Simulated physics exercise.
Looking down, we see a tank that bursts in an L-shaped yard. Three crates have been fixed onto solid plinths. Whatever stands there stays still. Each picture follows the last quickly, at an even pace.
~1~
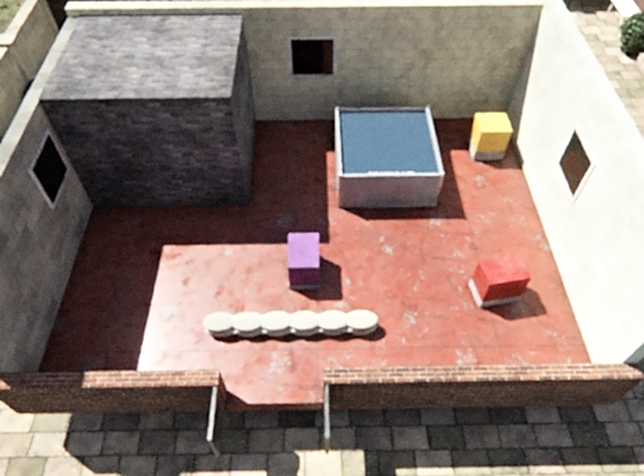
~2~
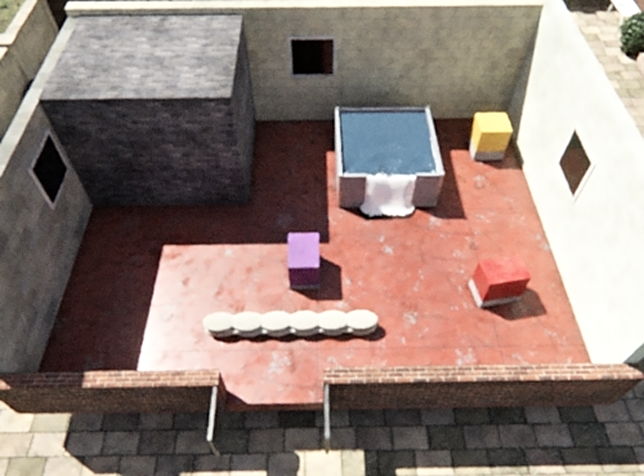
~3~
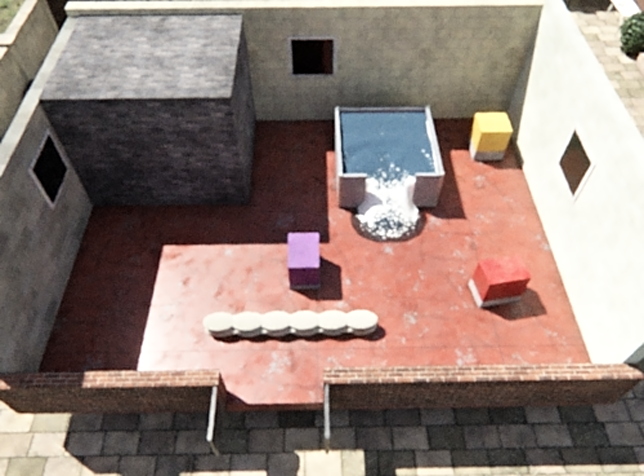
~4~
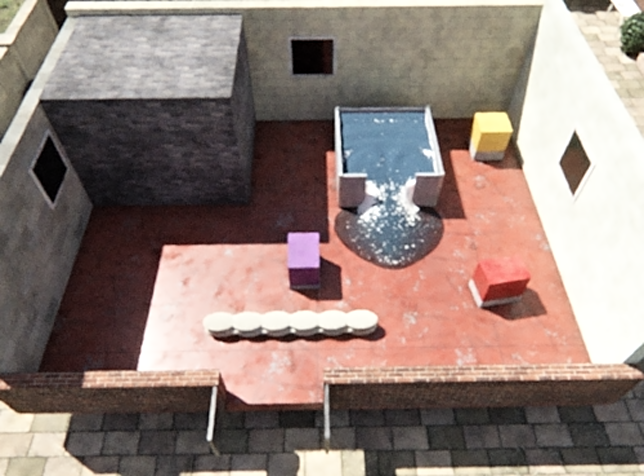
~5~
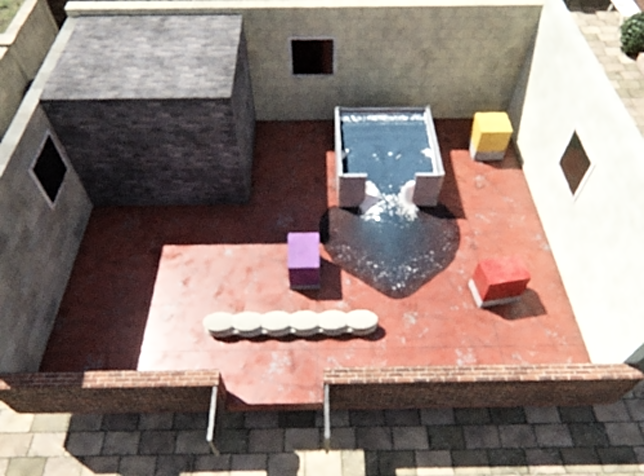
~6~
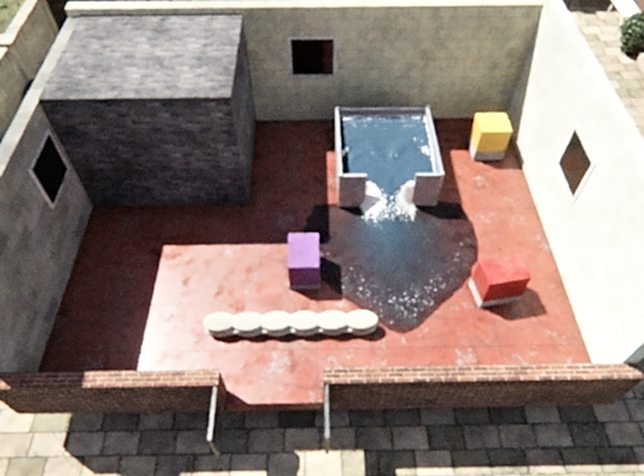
A walled yard held a tank of still blue water until its front opened, and the water gushed out, foaming and spreading in a dark pool across the red floor toward the viewer, between the purple and red boxes.
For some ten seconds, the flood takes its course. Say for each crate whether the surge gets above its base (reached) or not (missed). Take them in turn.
Purple crate: Reached; red crate: Reached; yellow crate: Missed.
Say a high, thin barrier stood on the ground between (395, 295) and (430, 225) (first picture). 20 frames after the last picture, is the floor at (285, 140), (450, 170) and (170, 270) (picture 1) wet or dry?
One after the other: No water, clear, flooded.
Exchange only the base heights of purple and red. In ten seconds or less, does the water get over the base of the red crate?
The red crate gets flooded.
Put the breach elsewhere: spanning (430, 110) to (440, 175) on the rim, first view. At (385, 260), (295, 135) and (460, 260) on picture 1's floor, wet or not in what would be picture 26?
Spot one inundated, spot two inundated, spot three inundated.
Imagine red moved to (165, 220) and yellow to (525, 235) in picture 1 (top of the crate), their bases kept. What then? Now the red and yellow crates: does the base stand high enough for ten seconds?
The red crate is untouched, and the yellow crate is untouched.
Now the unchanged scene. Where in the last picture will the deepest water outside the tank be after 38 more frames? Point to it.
Deepest spot: Around (596, 382).
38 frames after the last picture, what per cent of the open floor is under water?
80 %.
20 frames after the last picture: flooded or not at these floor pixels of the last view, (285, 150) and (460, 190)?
First spot bare, second spot bare.
A moment on, water covers 25 % of the floor; the purple crate water round its plinth, the red crate water round its plinth, the yellow crate not reached.
Next, water covers 40 % of the floor; the purple crate water round its plinth, the red crate water round its plinth, the yellow crate not reached.
Then, water covers 60 % of the floor; the purple crate water round its plinth, the red crate water round its plinth, the yellow crate water round its plinth.
Later, water covers 80 % of the floor; the purple crate water round its plinth, the red crate water round its plinth, the yellow crate water round its plinth.
In the end, water covers 90 % of the floor; the purple crate was topped, the red crate was topped, the yellow crate stayed above the water.
